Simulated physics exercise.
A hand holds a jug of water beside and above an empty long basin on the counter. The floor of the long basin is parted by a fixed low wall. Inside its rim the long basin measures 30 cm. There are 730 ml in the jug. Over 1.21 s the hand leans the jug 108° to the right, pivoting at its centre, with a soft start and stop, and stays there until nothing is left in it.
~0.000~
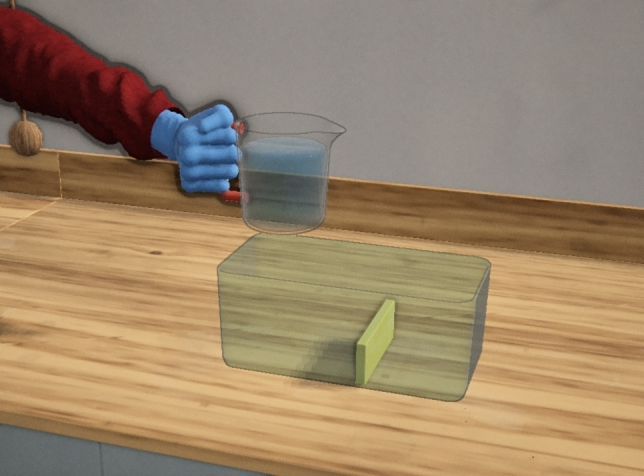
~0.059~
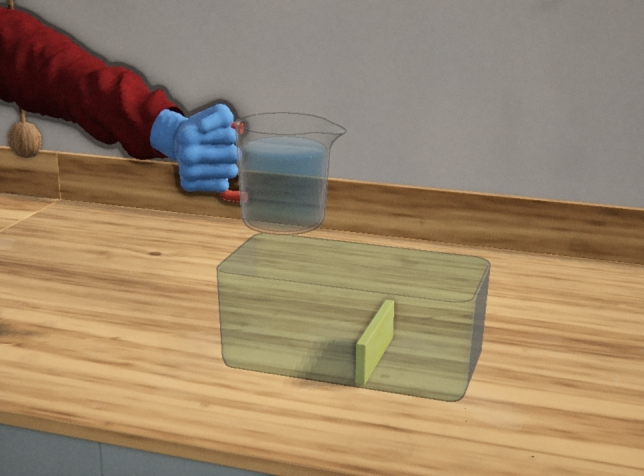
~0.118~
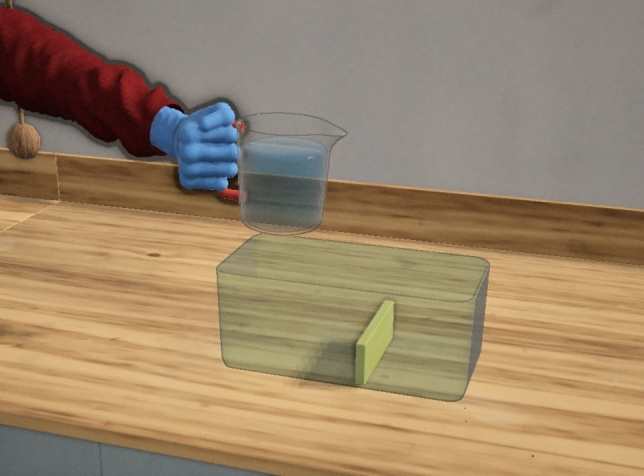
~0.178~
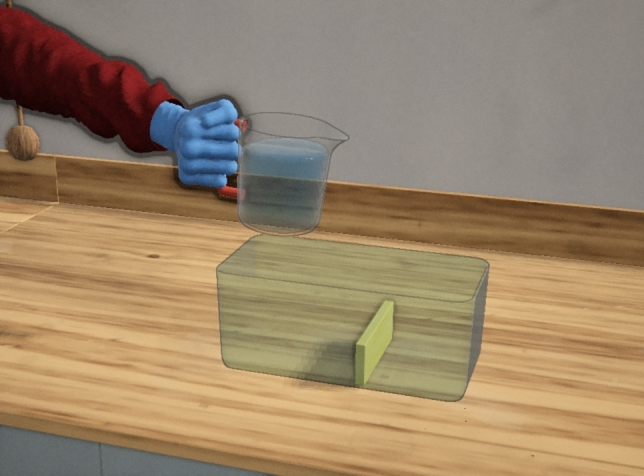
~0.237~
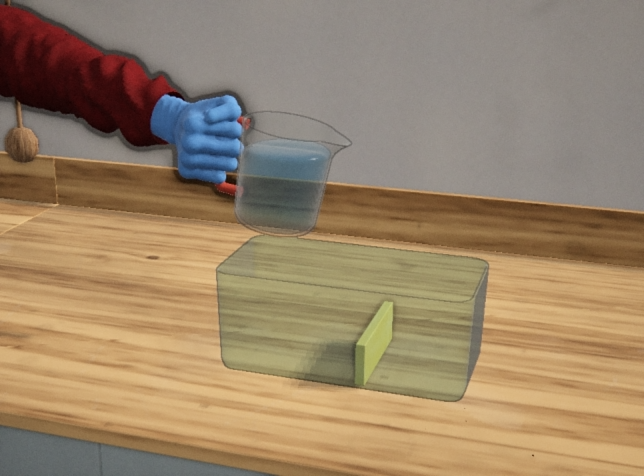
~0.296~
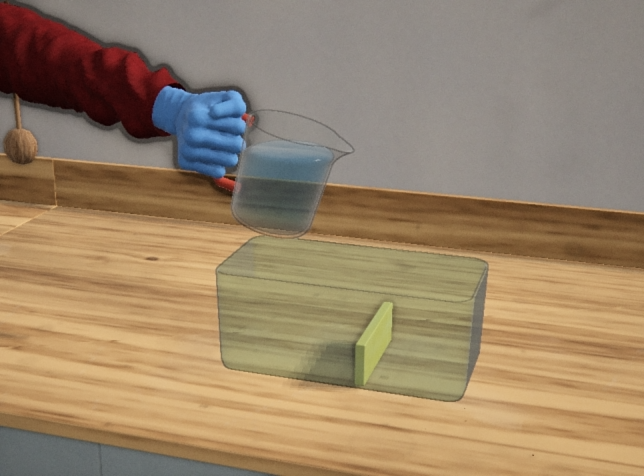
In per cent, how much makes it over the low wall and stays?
About 62 per cent.
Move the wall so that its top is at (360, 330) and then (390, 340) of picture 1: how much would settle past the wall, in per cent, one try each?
First 80, then 45 per cent.
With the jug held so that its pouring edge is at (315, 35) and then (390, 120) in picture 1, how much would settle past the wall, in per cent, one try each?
In turn about 50 and 80 per cent.
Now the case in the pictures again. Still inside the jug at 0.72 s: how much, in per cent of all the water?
About 78 per cent.
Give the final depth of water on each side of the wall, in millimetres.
Left about 12 mm, right about 28 mm.
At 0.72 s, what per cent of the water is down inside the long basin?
Near 8 in a hundred.
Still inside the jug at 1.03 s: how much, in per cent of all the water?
Near 22 in a hundred.
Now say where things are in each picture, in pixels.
The first picture shows tilt 0°; pouring edge (346, 130); surface from (245, 142) to (327, 149); the long basin's rim runs from (237, 252) to (482, 282); the wall's top is at (377, 322).
The second picture shows tilt 1°; pouring edge (346, 131); surface from (244, 142) to (327, 149).
The third picture shows tilt 3°; pouring edge (347, 134); surface from (245, 142) to (327, 150).
The fourth picture shows tilt 6°; pouring edge (349, 138); surface from (246, 143) to (329, 151).
The fifth picture shows tilt 10°; pouring edge (352, 144); surface from (247, 145) to (332, 153).
The sixth picture shows tilt 15°; pouring edge (354, 151); surface from (248, 147) to (336, 155).
Then, 0.72 s in, the tilt is 70° and 79 per cent is still to pour, 0 is left of the wall and 8 right of it.
Then, 1.03 s in, the tilt is 102° and 21 per cent is still to pour, 14 is left of the wall and 55 right of it.
Then, 1.36 s in, the tilt is 108° and 1 per cent is still to pour, 36 is left of the wall and 62 right of it.
Then, 1.71 s in, the tilt is 108° and 0 per cent is still to pour, 37 is left of the wall and 62 right of it.
Finally, 37 per cent lies left of the wall, 62 right of it and 1 outside.
